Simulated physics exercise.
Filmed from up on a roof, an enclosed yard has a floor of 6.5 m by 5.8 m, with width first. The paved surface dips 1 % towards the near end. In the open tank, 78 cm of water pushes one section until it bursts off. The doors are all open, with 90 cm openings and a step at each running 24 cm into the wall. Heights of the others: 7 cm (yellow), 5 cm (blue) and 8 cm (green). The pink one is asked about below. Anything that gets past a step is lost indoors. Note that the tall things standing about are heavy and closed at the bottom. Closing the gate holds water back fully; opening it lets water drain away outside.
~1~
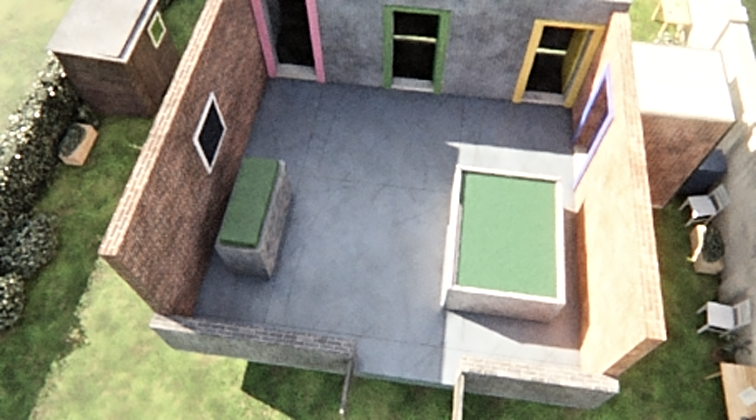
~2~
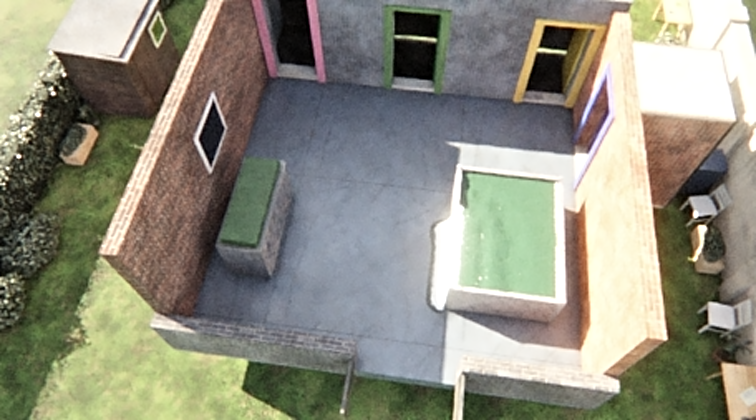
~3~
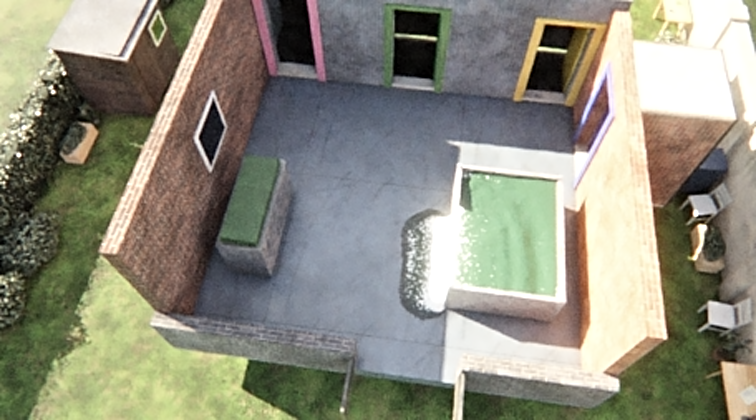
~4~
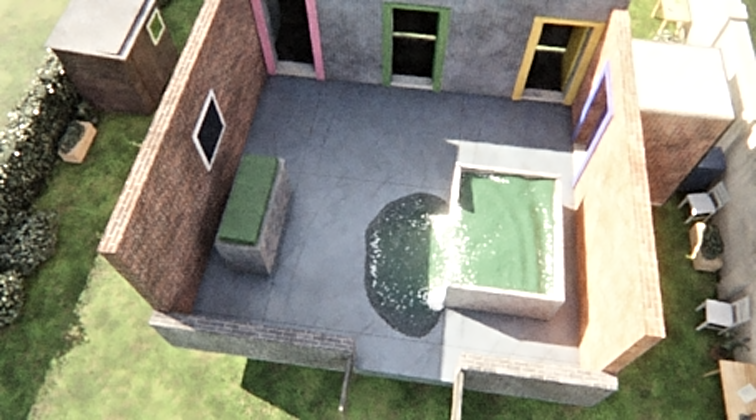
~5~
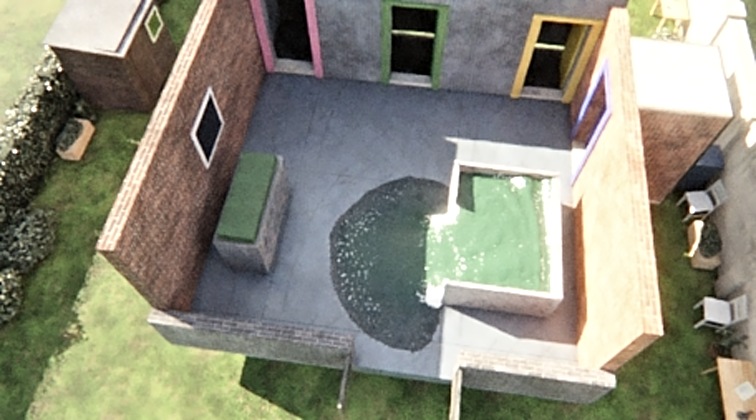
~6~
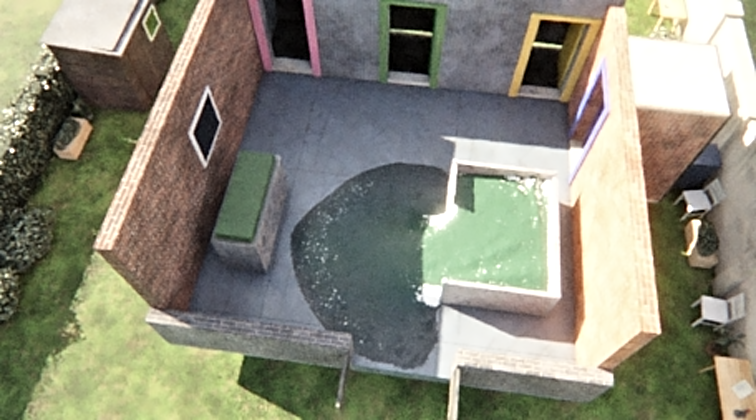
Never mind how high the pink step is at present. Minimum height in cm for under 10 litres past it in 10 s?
Approx. 28 cm.
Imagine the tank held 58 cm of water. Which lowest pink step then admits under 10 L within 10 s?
Roughly 18 centimetres.
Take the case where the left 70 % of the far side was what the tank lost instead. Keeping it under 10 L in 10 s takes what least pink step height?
In that case you'd want it roughly 15 cm high.
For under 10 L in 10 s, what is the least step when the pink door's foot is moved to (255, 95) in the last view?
Around 22 cm would do it.
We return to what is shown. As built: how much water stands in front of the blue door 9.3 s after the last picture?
About 10.0 cm.
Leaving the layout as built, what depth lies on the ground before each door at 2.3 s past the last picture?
Yellow door 0 cm, blue door 0 cm, pink door 23 cm, green door 0 cm.
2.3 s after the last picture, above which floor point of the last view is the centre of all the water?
(347, 237) or so.
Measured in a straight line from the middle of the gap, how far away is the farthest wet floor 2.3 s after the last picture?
The front is some 5.8 m out.
Then, 0.7 s after the last picture water covers 35 % of the floor, deepest (42 cm) near (276, 258); it has not reached the pink door.
Then, 2.3 s after the last picture water covers 50 % of the floor, deepest (42 cm) near (215, 331); 23 cm at the pink door, 1 litre in over its 15 cm step.
Then, 9.3 s after the last picture water covers 95 % of the floor, deepest (14 cm) near (551, 100); 6 cm at the pink door, 116 litres in over its 15 cm step.
At the pink door as built, the water peaked near 31 cm, 3.1 s after the last picture.
With a step of 24 cm, 23 litres would have come in within the 10 s; with 32.5 cm, 2 litres. So under 10 litres takes about 28 cm.
